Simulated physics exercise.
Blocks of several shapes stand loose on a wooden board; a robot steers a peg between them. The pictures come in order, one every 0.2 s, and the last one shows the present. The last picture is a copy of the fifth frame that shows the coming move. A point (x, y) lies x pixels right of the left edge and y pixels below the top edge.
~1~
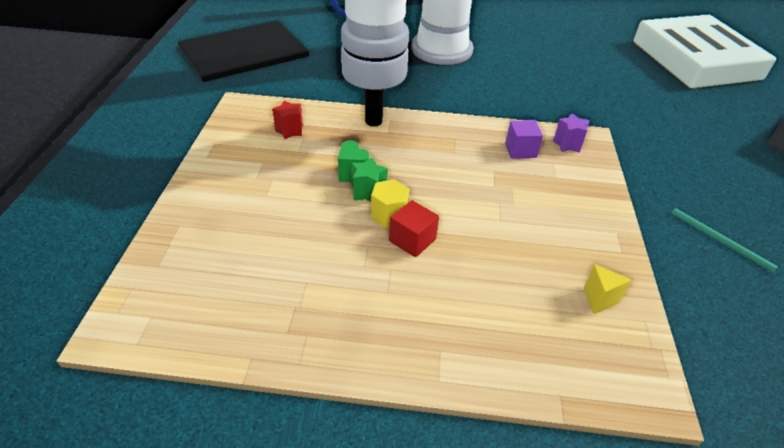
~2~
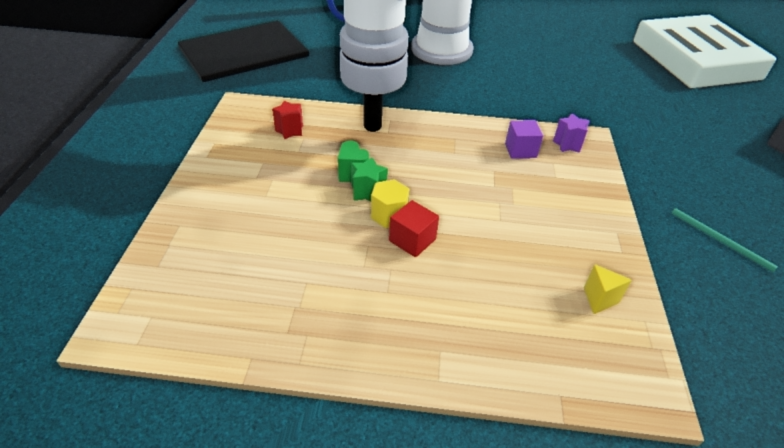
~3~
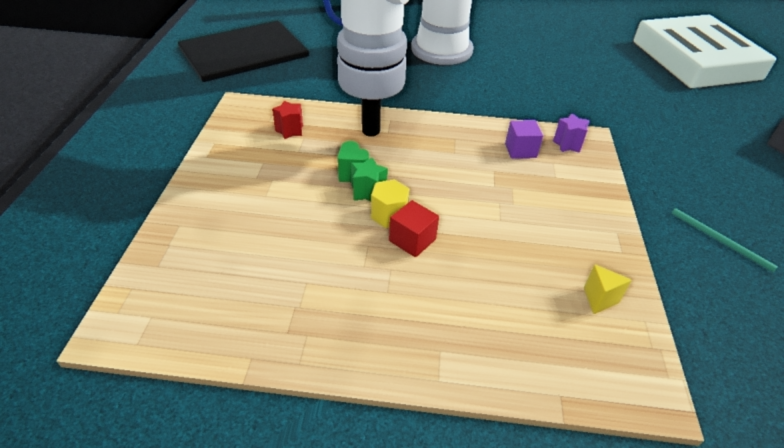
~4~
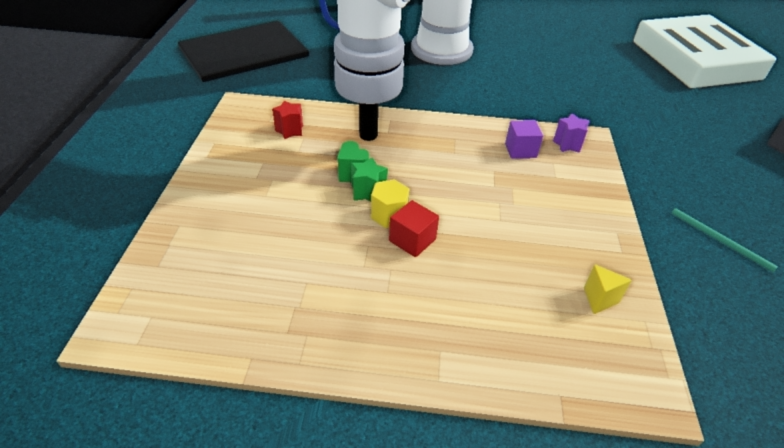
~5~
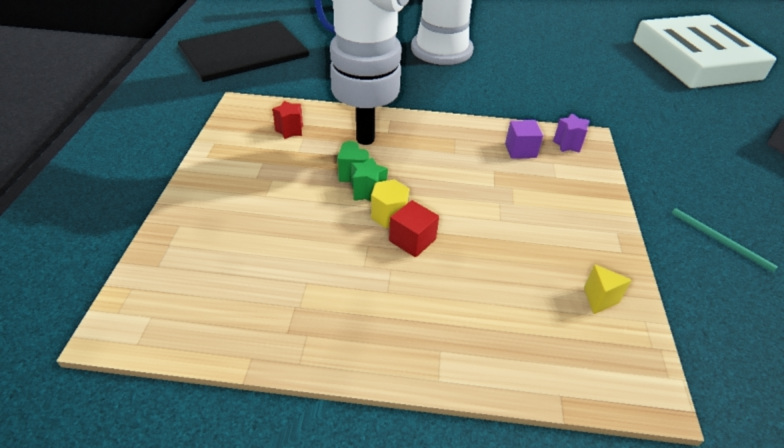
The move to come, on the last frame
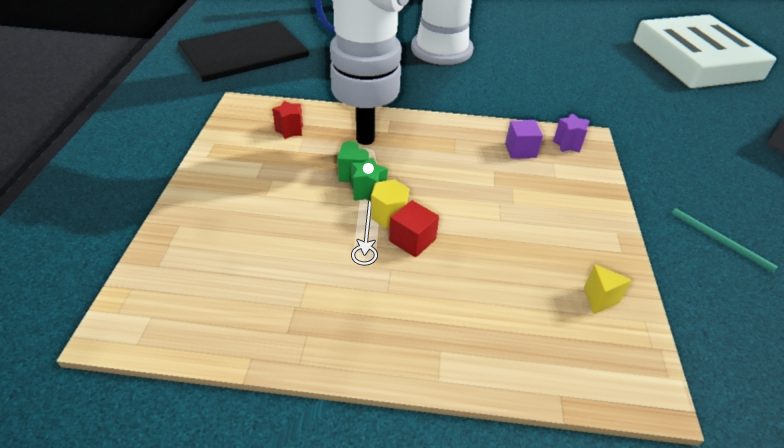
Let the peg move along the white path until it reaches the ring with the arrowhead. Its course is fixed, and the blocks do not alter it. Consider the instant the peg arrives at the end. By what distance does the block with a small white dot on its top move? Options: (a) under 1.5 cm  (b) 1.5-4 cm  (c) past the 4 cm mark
The one that fits is c, past the 4 cm mark.
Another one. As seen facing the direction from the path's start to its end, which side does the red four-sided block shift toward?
It's set to shift left.
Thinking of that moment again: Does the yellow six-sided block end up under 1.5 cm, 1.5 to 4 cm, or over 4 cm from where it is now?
It will fall in the top band, over 4 cm.
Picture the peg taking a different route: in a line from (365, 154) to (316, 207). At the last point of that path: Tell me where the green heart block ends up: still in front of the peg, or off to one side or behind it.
In front, I predict.
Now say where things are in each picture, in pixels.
The first picture shows peg tip (374, 123); block tops, green heart block (352, 151); green star block (368, 168); yellow six-sided block (391, 191); red four-sided block (415, 216).
The second picture shows peg (373, 128); blocks unchanged.
The third picture shows peg (371, 132); blocks unchanged.
The fourth picture shows peg (368, 137); blocks unchanged.
The fifth picture shows peg (365, 141); green heart block (352, 151); green star block (368, 168); yellow six-sided block (391, 191); red four-sided block (415, 216).
Path on the board, from (365, 154) via (370, 200), ending at (365, 255); the dot is on the green star block.
On the path given first. One third of the way, peg (371, 170); green heart block (347, 156), turned 40° clockwise; green star block (363, 175), turned 20° anticlockwise; yellow six-sided block (391, 194).
Two thirds of the way, peg (369, 203); green heart block (346, 157), turned 50° clockwise; green star block (346, 199), turned 20° clockwise; yellow six-sided block (392, 206), turned 45° anticlockwise; red four-sided block (422, 222).
At the end, peg (365, 241); green heart block (346, 157), turned 50° clockwise; green star block (342, 207), turned 60° clockwise; yellow six-sided block (396, 221), turned 70° anticlockwise; red four-sided block (434, 228), turned 35° anticlockwise.
